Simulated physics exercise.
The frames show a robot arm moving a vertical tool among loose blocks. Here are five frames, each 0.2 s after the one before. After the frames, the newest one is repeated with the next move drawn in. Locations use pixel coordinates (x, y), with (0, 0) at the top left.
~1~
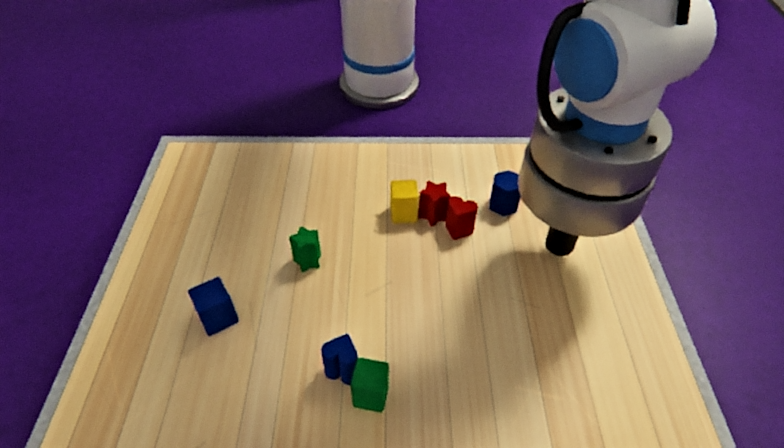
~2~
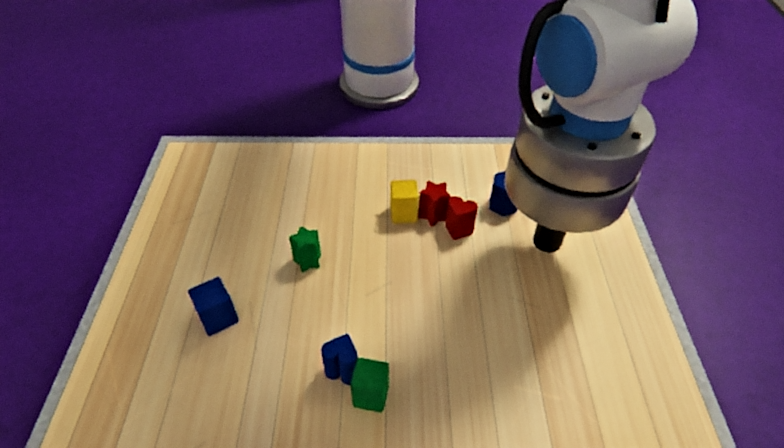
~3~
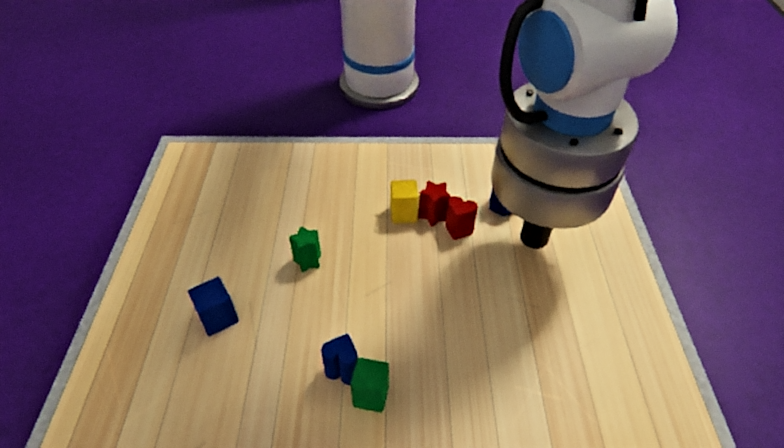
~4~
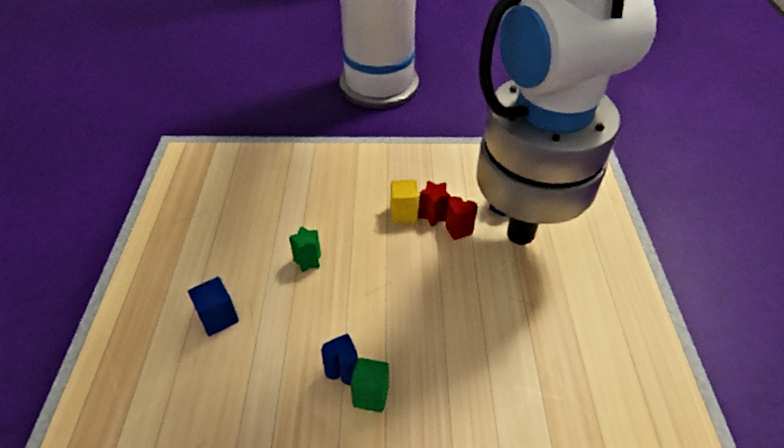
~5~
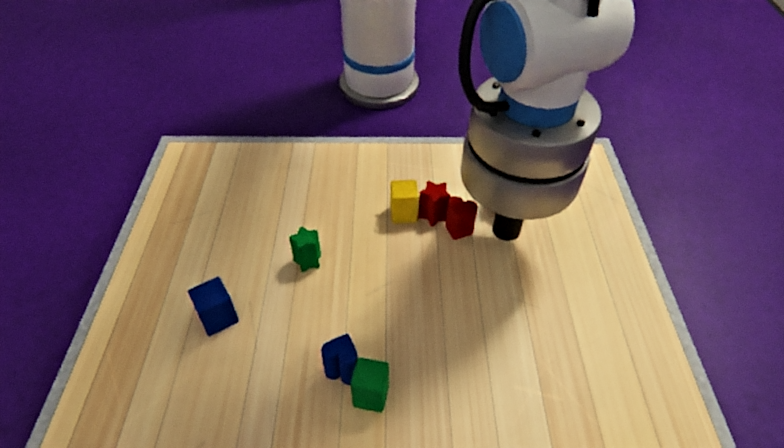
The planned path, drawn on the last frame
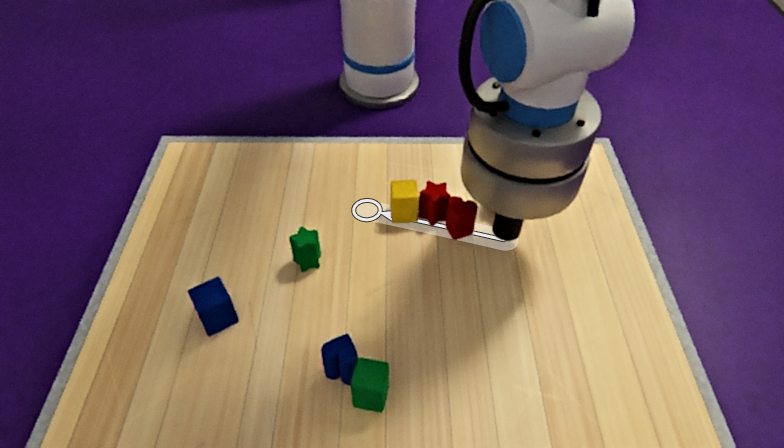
On a pale wooden board over a purple surface, a robot arm slid its upright tool a short way left toward the red blocks, gradually hiding a blue block, while the other scattered blocks stayed put.
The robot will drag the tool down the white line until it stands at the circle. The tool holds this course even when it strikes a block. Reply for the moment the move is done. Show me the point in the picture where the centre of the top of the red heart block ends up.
I'd expect the centre of its top face to be at (381, 207).
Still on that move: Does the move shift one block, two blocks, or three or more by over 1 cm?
My best guess is that three blocks or more move over 1 cm.
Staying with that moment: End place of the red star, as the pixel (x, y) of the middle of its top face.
Expect it around (413, 176).
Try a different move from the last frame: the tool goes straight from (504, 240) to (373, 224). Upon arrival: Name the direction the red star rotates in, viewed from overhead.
Seen from above, its turn is clockwise.
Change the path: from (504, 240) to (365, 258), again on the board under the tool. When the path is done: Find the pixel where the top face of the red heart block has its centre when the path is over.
I'd say the red heart block ends with its top centre at (440, 201).
Path on the board, straight from (504, 240) to (367, 210).
On the path given first. One third of the way, tool at (458, 220); yellow square piece at (402, 188); red star at (428, 185), turned 40° clockwise; red heart block at (431, 204), turned 30° anticlockwise.
Two thirds of the way, tool at (410, 210); yellow square piece at (384, 182); red star at (416, 177), turned 110° clockwise; red heart block at (392, 206), turned 115° anticlockwise.
At the end, tool at (367, 201); yellow square piece at (356, 168), turned 60° clockwise; red star at (413, 176), turned 130° clockwise; red heart block at (381, 207), turned 145° anticlockwise; blue hexagonal block in place.
